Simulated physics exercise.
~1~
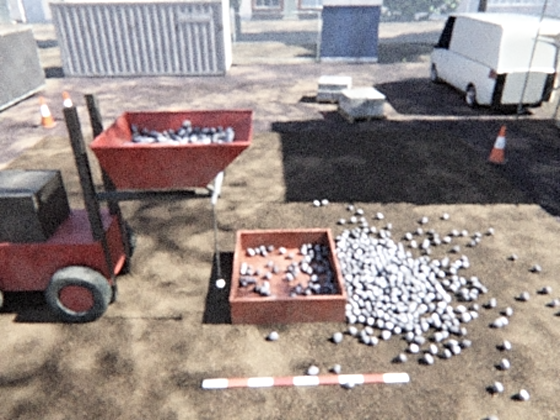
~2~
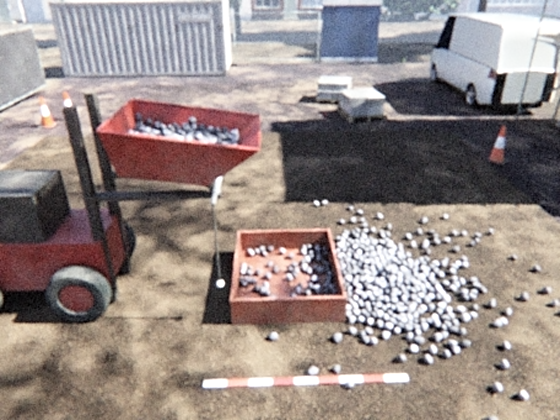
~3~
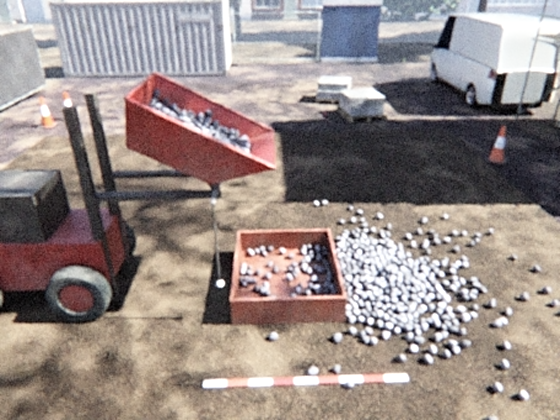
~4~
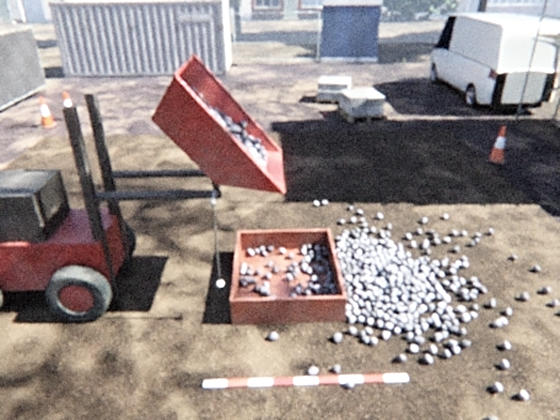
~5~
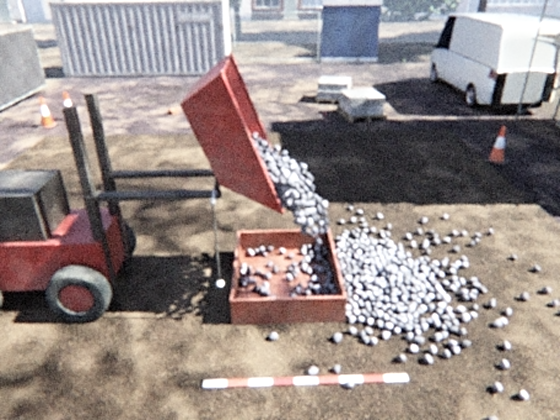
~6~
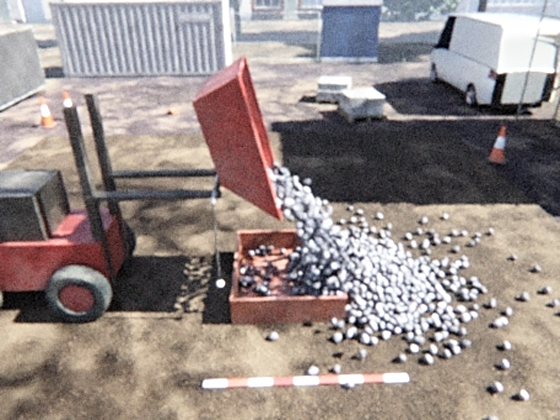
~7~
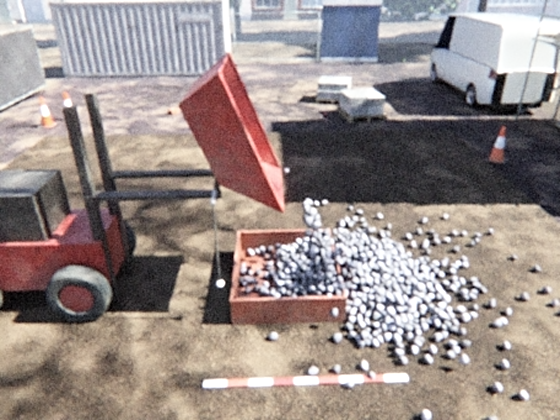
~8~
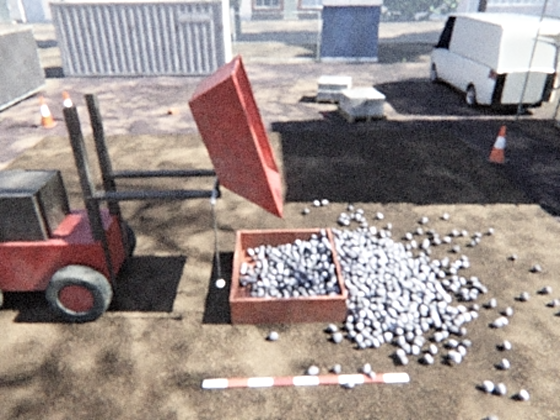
Red forklift tipping its raised skip rightward, jerking it, and pouring grey stones into a low bin and onto the pile beside it.
